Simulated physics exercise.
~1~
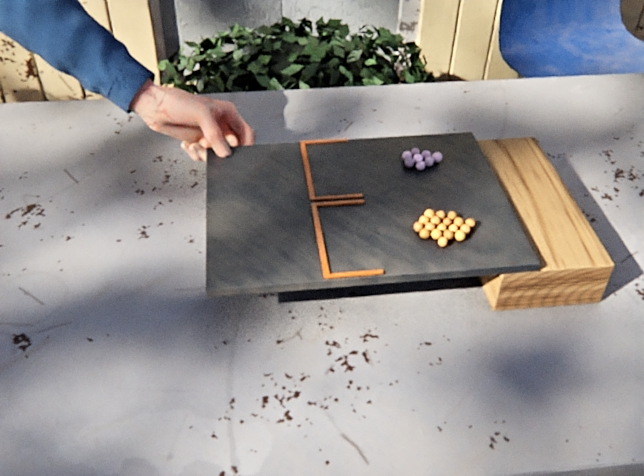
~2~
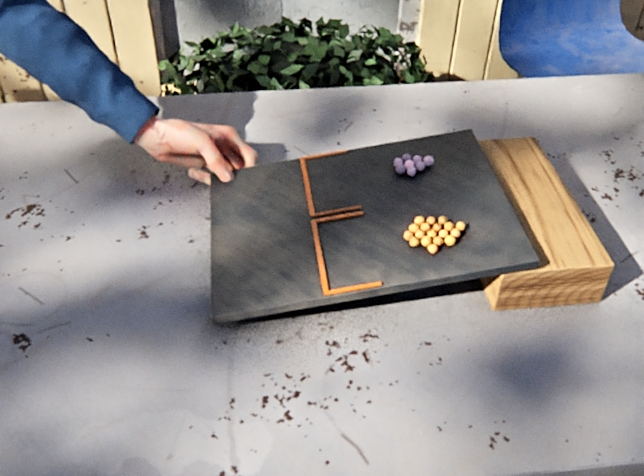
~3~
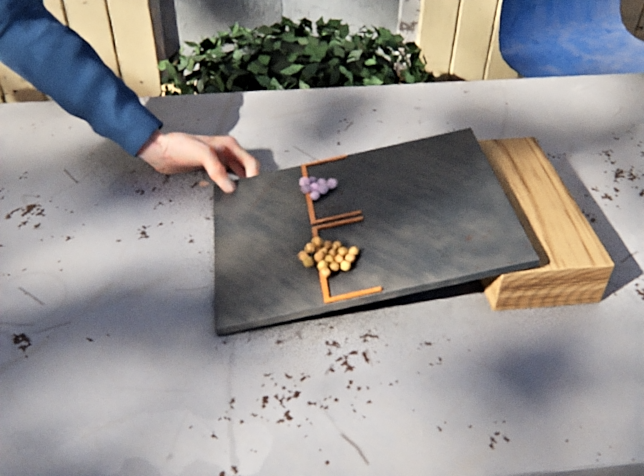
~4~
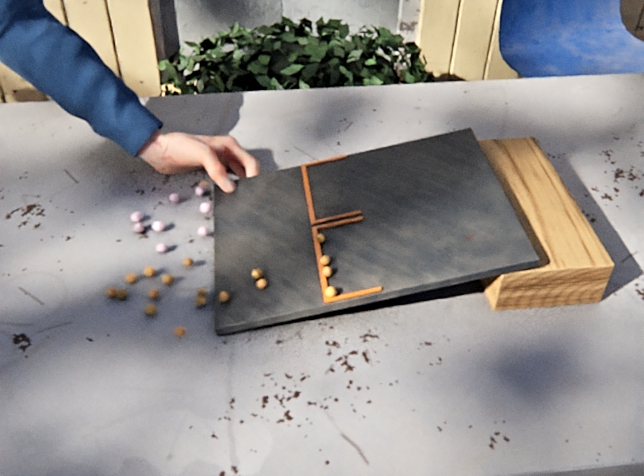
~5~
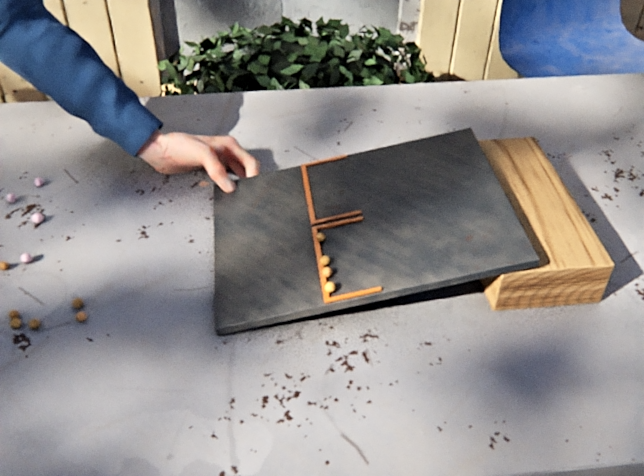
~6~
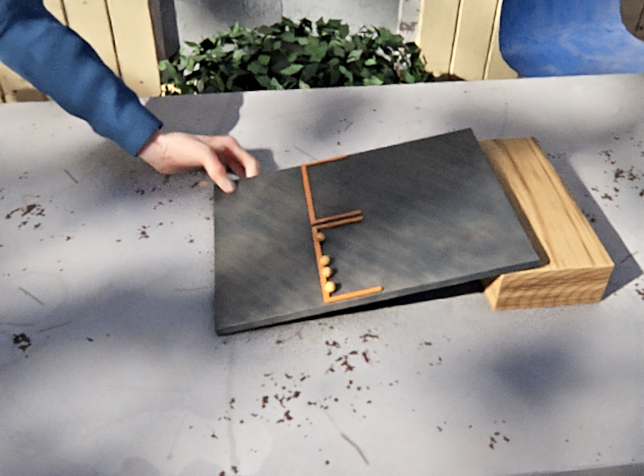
On a grey outdoor table, a hand lowers the left end of a dark board propped on a wooden block, and clusters of orange and purple balls roll left into orange bars; all the purple and most orange ones pass beyond, leaving a few orange balls against the front bar.
